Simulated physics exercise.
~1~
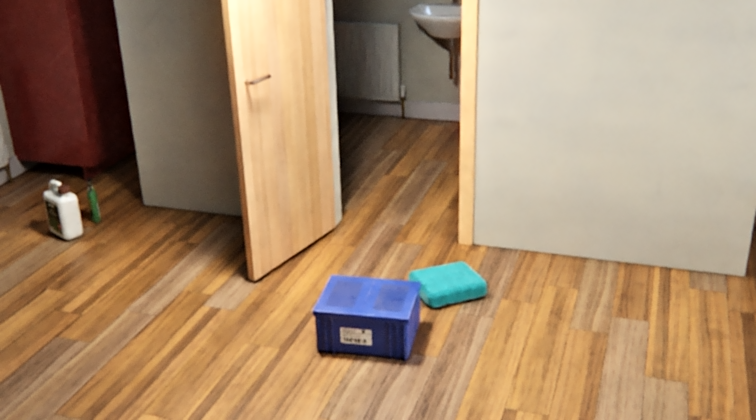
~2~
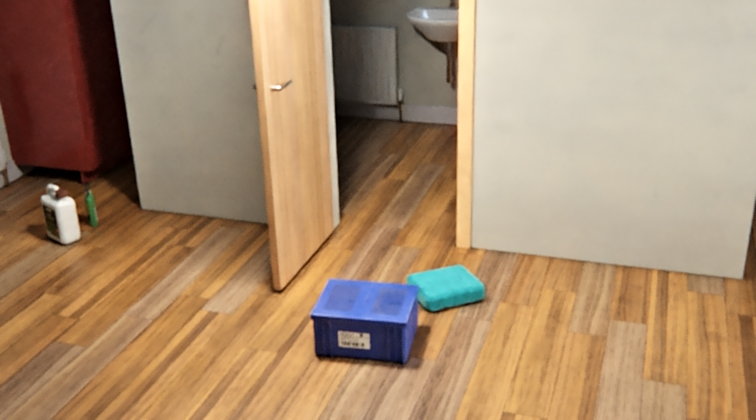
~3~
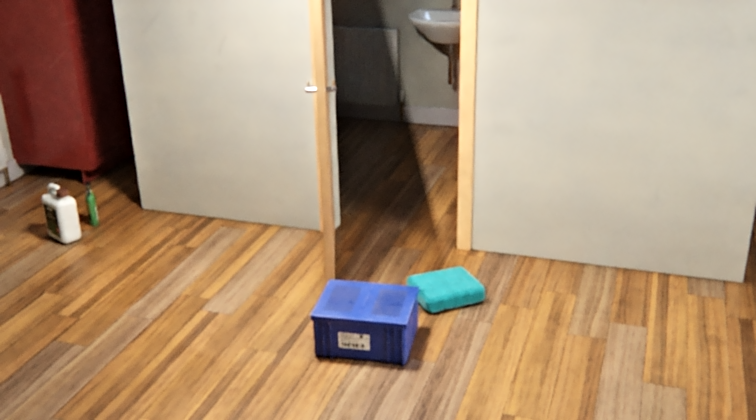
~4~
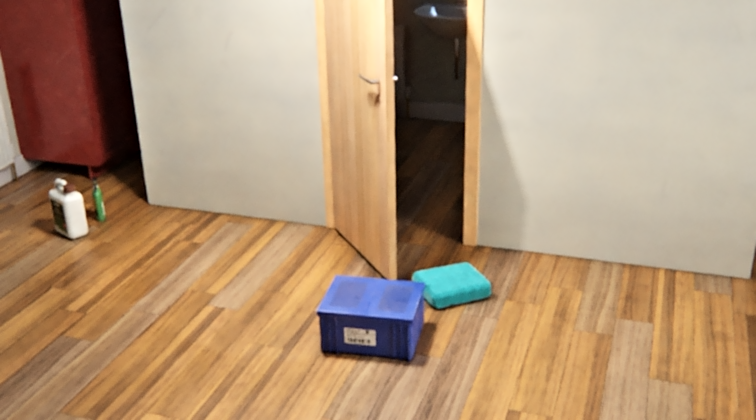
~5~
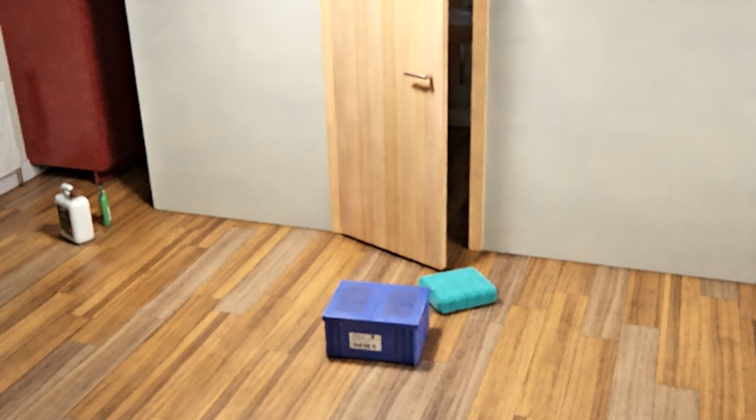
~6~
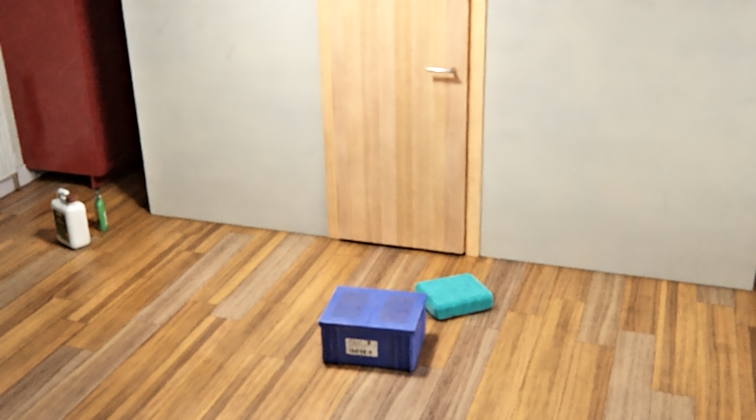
A pale wooden door stands wide open in a grey partition wall, seen from slightly above by a gently swaying camera across a wood-plank floor. A blue tote with a white label sits in the foreground, a turquoise cushion just behind it to the right, and a red cabinet and white and green bottles stand at left. The door swings round towards its frame, gradually hiding the washbasin in the room beyond. It passes behind the tote and cushion without moving either. Finally it shuts fully, both objects still in place.
